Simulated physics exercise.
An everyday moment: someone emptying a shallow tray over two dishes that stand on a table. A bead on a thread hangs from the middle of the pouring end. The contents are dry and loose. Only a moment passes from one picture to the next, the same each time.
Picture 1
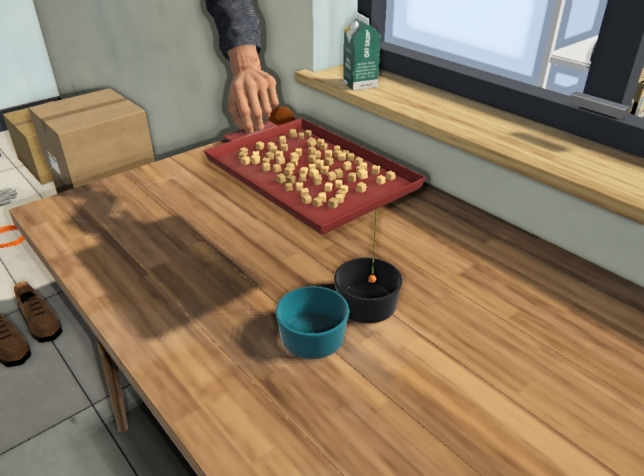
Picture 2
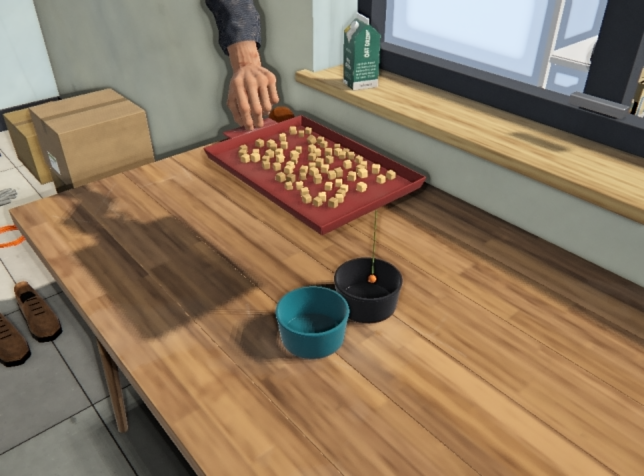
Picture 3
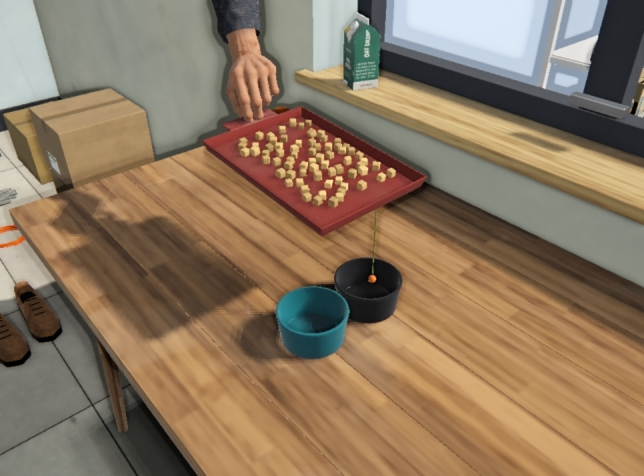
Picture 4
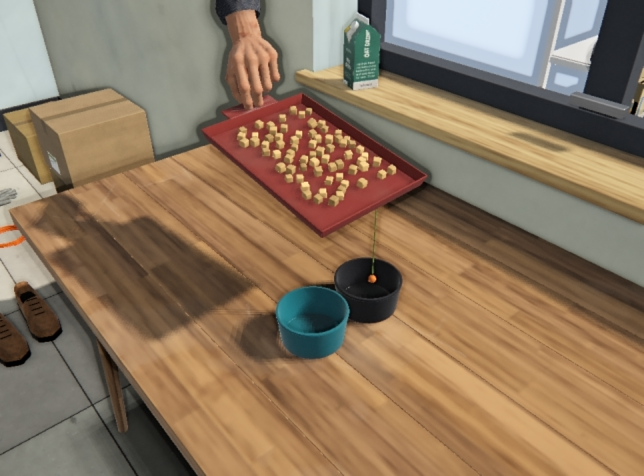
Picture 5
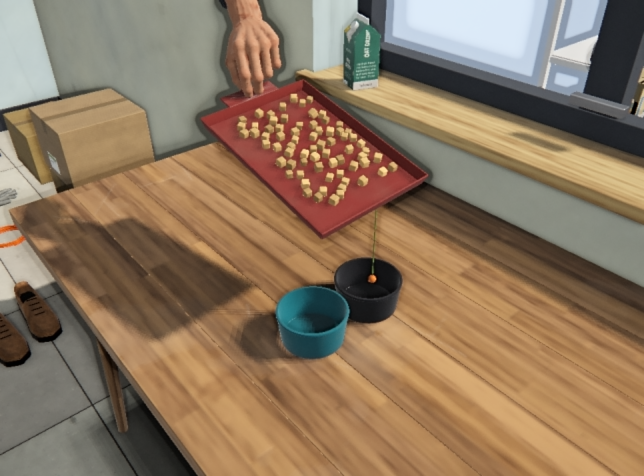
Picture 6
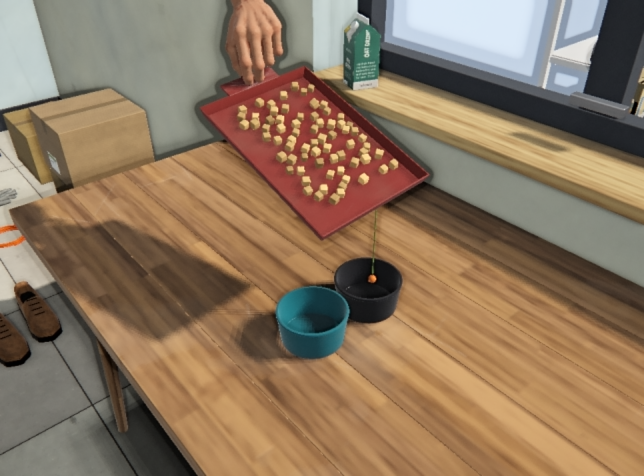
A hand raises the handle end of a shallow red tray of small wooden cubes, tilting it gradually toward its lower left corner, while the cubes stay spread across it above a teal dish and a black dish on a wooden table.
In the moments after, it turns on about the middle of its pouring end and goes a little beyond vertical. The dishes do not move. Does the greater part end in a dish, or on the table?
The two hold only the smaller part of the load.
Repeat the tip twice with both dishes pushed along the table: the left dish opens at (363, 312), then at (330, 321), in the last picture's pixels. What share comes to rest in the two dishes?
In turn 60 and 70 in a hundred.
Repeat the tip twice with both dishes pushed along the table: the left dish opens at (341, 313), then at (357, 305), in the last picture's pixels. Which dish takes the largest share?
The first try: The left one. The second: Left.
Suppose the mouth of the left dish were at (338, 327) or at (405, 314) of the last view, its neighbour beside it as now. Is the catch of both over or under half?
First most of it, then not half.
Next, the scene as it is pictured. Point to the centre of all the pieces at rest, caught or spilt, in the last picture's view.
Near (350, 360).
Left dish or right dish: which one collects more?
It is left.
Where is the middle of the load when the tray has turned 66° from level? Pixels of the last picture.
Roughly at (349, 213).
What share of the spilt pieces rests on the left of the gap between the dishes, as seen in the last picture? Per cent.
Roughly 20 in a hundred.
Shortly afterwards, tray tipped steeply; the bulk on the tray; a little in the air.
Next, tray tipped past a quarter turn; near a quarter on the tray; near a quarter in the left dish; near a third outside both; near a quarter in the air.
Some moments later, tray tipped past a quarter turn; near a third in the left dish; near two thirds outside both.
In the end, tray tipped past a quarter turn; near a third in the left dish; none at all in the right dish; near two thirds outside both.
